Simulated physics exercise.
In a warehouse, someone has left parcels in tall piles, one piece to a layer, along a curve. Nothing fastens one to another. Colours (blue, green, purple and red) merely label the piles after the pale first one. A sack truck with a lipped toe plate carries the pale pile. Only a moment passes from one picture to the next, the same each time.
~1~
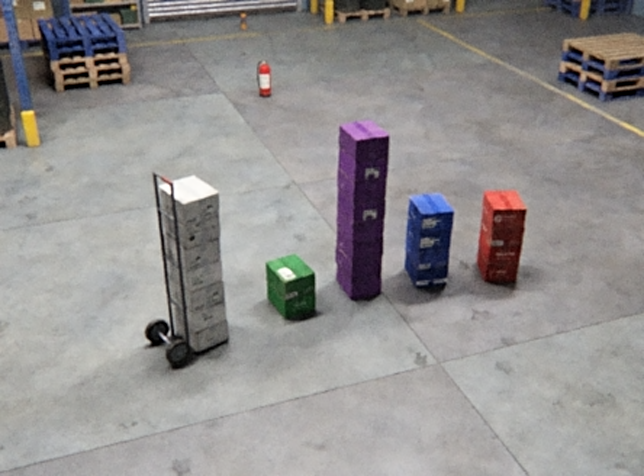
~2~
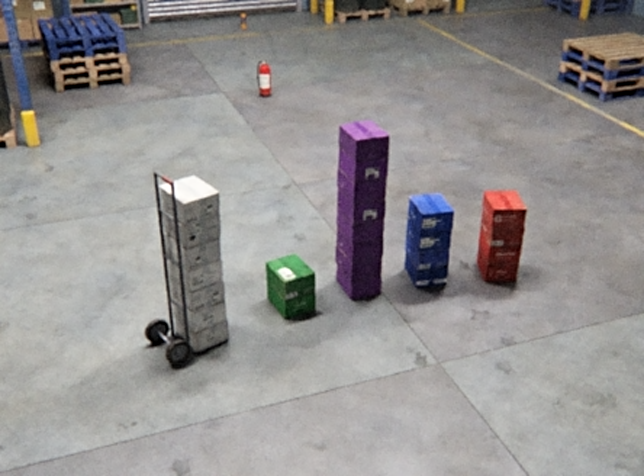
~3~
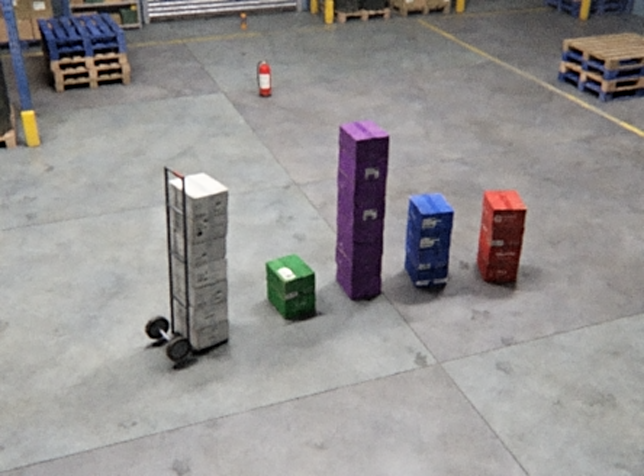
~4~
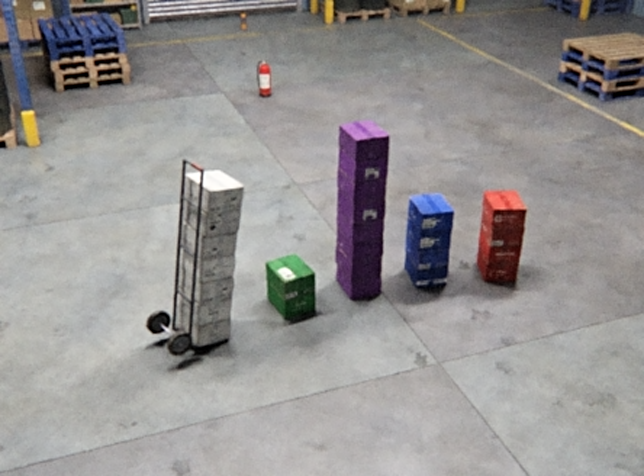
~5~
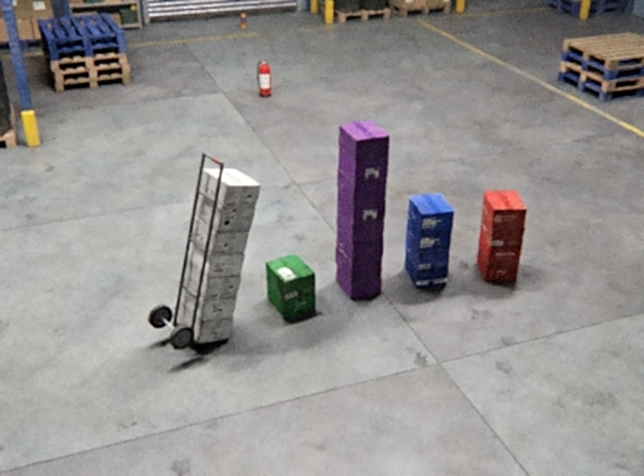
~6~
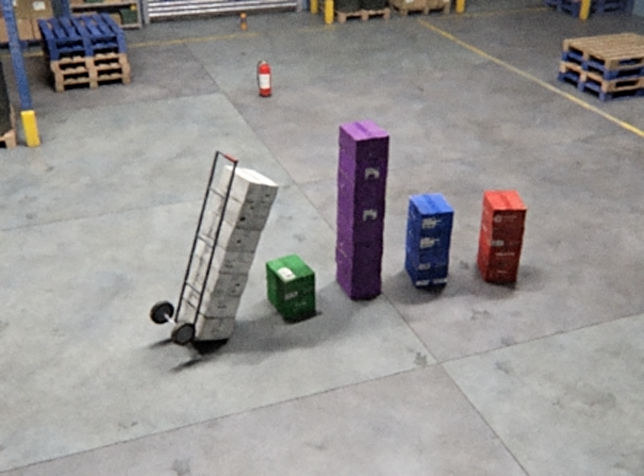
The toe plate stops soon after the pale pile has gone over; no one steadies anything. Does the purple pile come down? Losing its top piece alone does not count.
The purple pile mostly stays up.
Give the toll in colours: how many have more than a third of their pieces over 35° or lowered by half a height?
In all, 0.
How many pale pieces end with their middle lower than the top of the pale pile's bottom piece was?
The count is 5.
Just after the last frame, 6 of the pale pile down; none of the 8 purple parcels down (0 of 18 in all colours); top purple parcel unmoved.
A moment on, 6 of the pale pile down; none of the 8 purple parcels down (0 of 18 in all colours); top purple parcel moved a little; top green parcel moved a little.
When it is over, 6 of the pale pile down; none of the 8 purple parcels down (0 of 18 in all colours); top purple parcel moved a little; top green parcel moved a little. In pixels of the last frame, middles, top purple parcel near (365, 140), top green parcel near (292, 276).
